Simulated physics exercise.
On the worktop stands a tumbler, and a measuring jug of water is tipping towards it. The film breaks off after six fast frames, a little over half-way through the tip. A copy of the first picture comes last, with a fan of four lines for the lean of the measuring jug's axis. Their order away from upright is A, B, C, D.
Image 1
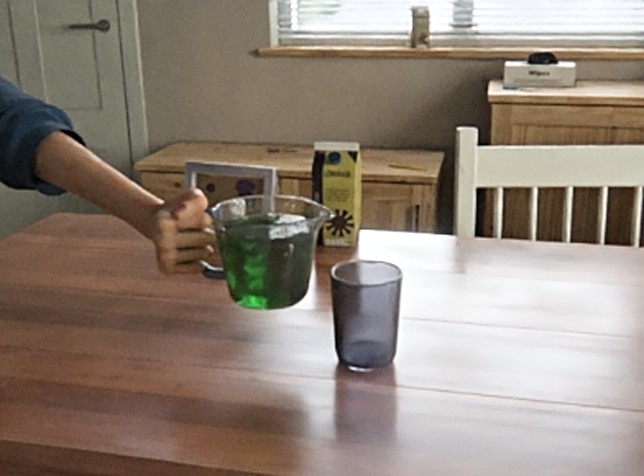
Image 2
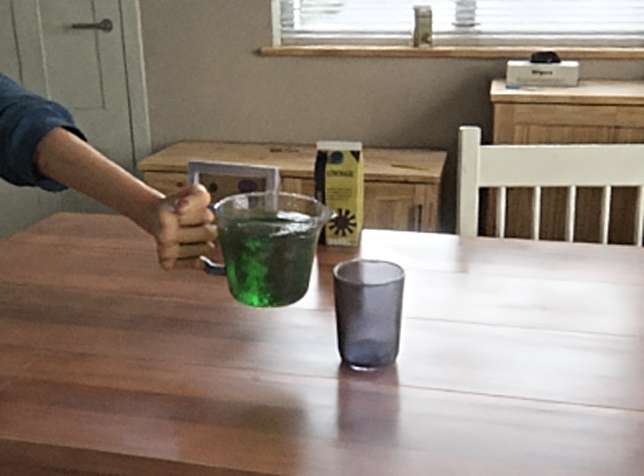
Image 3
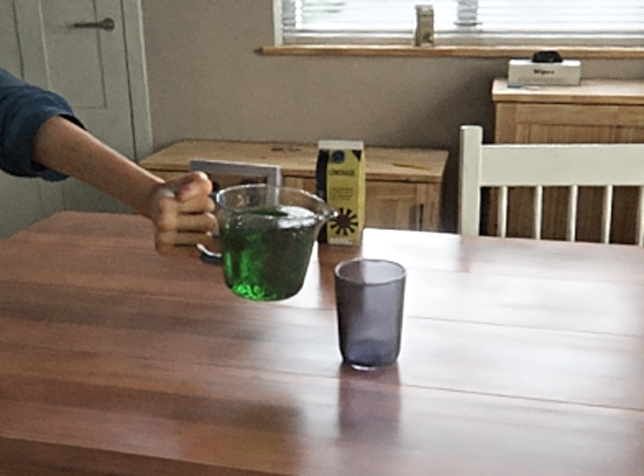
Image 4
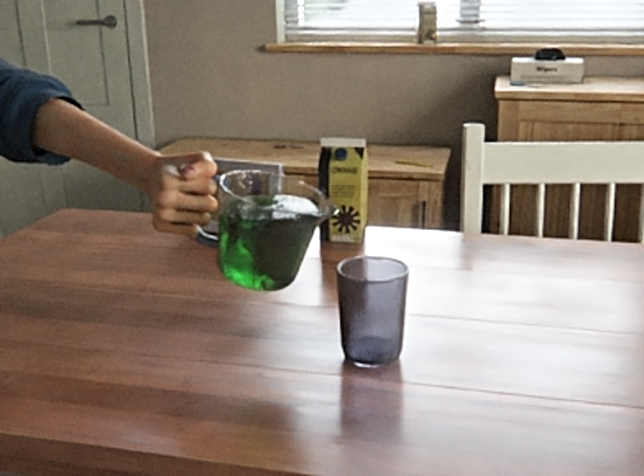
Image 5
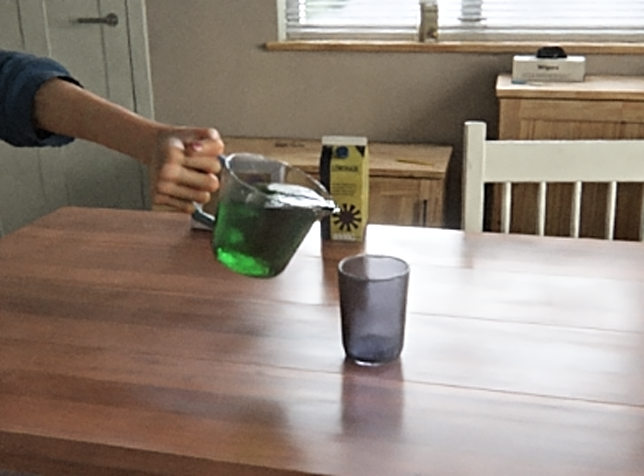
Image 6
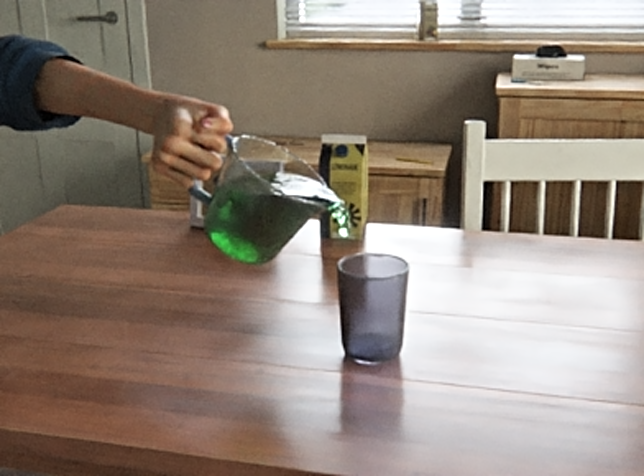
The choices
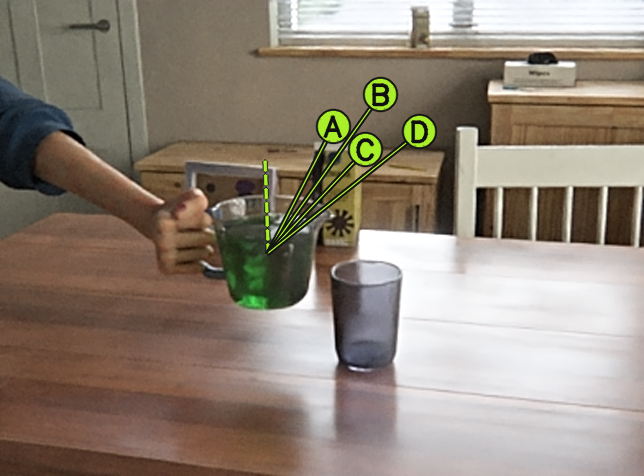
We see a hand holding a clear jug of green liquid beside an empty tumbler on a wooden table. The hand gradually tilts the jug to the right, and liquid begins to run over its lip.
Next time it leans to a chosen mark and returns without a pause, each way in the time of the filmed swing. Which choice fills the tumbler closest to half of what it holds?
Best: C.
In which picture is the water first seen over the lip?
In picture 6.
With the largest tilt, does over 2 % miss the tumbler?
No.
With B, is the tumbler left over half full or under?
Under half.
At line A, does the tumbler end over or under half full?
Under.
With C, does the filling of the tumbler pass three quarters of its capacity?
No, less.
On the marked copy, A at (325, 141); B at (370, 108); C at (353, 162); D at (406, 142).
With A, the tumbler ends with about 16 % of what it can hold.
With B, the tumbler ends with about 31 % of what it can hold.
With C, the tumbler ends with about 48 % of what it can hold.
With D, the tumbler ends with about 69 % of what it can hold.
